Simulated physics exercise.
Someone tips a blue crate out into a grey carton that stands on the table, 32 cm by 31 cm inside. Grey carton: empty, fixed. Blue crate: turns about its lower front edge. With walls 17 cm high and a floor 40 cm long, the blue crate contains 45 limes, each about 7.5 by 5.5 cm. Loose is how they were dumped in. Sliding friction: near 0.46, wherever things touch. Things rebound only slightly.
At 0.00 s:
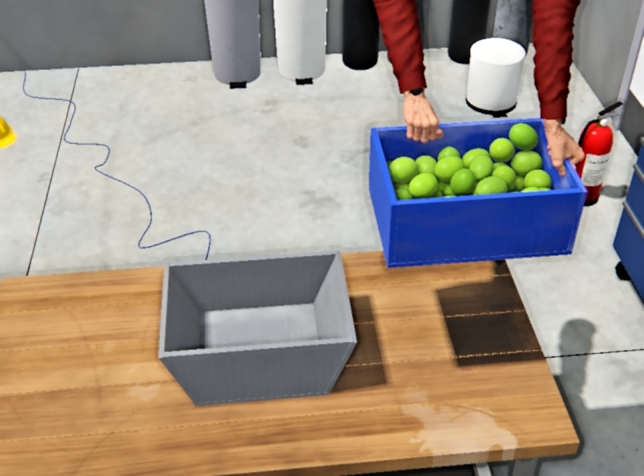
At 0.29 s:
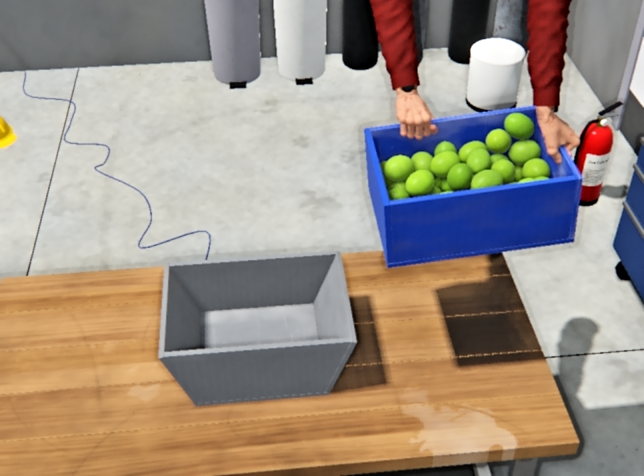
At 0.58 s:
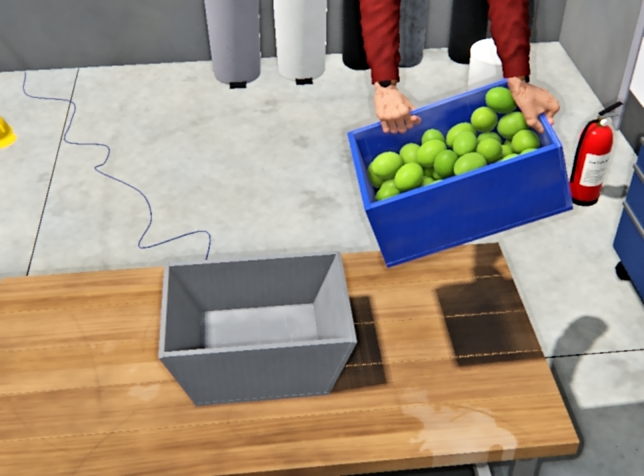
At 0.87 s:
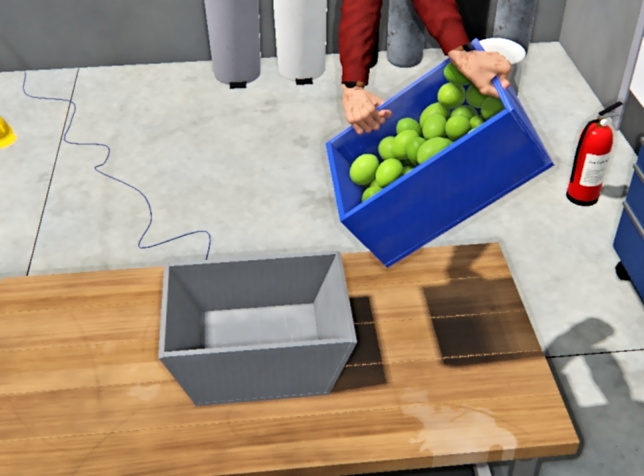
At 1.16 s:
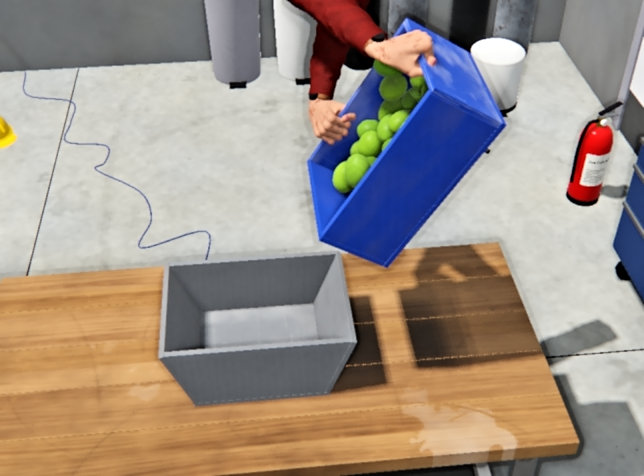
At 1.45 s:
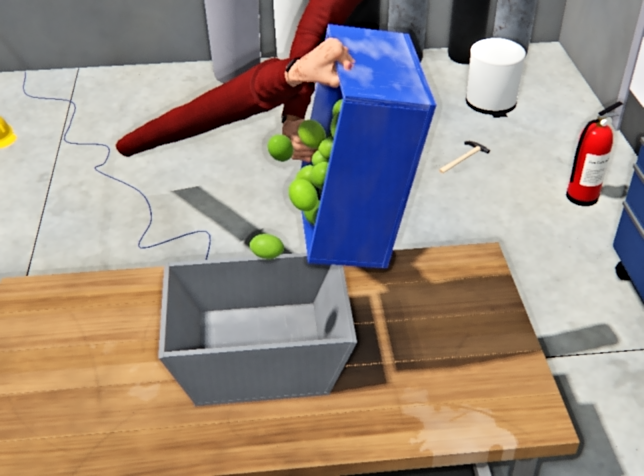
Blue crate of limes tilting steeply leftward in a red-sleeved person's hands beside a grey carton, the first few limes tumbling out.
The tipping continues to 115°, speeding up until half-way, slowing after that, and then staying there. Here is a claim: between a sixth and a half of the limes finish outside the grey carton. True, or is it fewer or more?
Fewer, under a sixth.
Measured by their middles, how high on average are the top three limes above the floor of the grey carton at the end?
Near 12 centimetres, I'd say.
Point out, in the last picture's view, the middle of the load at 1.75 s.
Somewhere around (319, 214) in pixels.
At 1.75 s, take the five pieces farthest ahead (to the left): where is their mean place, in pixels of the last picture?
Pixel (216, 317), give or take.
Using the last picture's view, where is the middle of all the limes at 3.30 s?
(253, 335).
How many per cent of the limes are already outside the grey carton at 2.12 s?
Share at that moment: About 0 %.
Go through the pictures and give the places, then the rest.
In the first picture (we follow the rim corner now nearest the camera), blue crate at (397, 202); grey carton at (164, 355); tilt 0°; nothing out yet.
Blue crate at (390, 203); tilt 5°, in the second picture.
Blue crate at (370, 206); tilt 18°, in the third picture.
Blue crate at (345, 216); tilt 37°, in the fourth picture.
Blue crate at (322, 235); tilt 58°, in the fifth picture.
Blue crate at (309, 257); grey carton at (164, 355); tilt 79°; 3 out, the lowest lime at (267, 247), in the sixth picture.
After 1.75 s, tilt 98°; 30 still in the blue crate, 6 in the grey carton and 9 in the air.
After 2.12 s, tilt 113°; 11 still in the blue crate, 26 in the grey carton and 8 in the air.
After 2.64 s, tilt 115°; 44 in the grey carton and 1 in the air.
When it is over (at 3.30 s), 45 in the grey carton. Asked share, 0 of 45, 0 per cent.
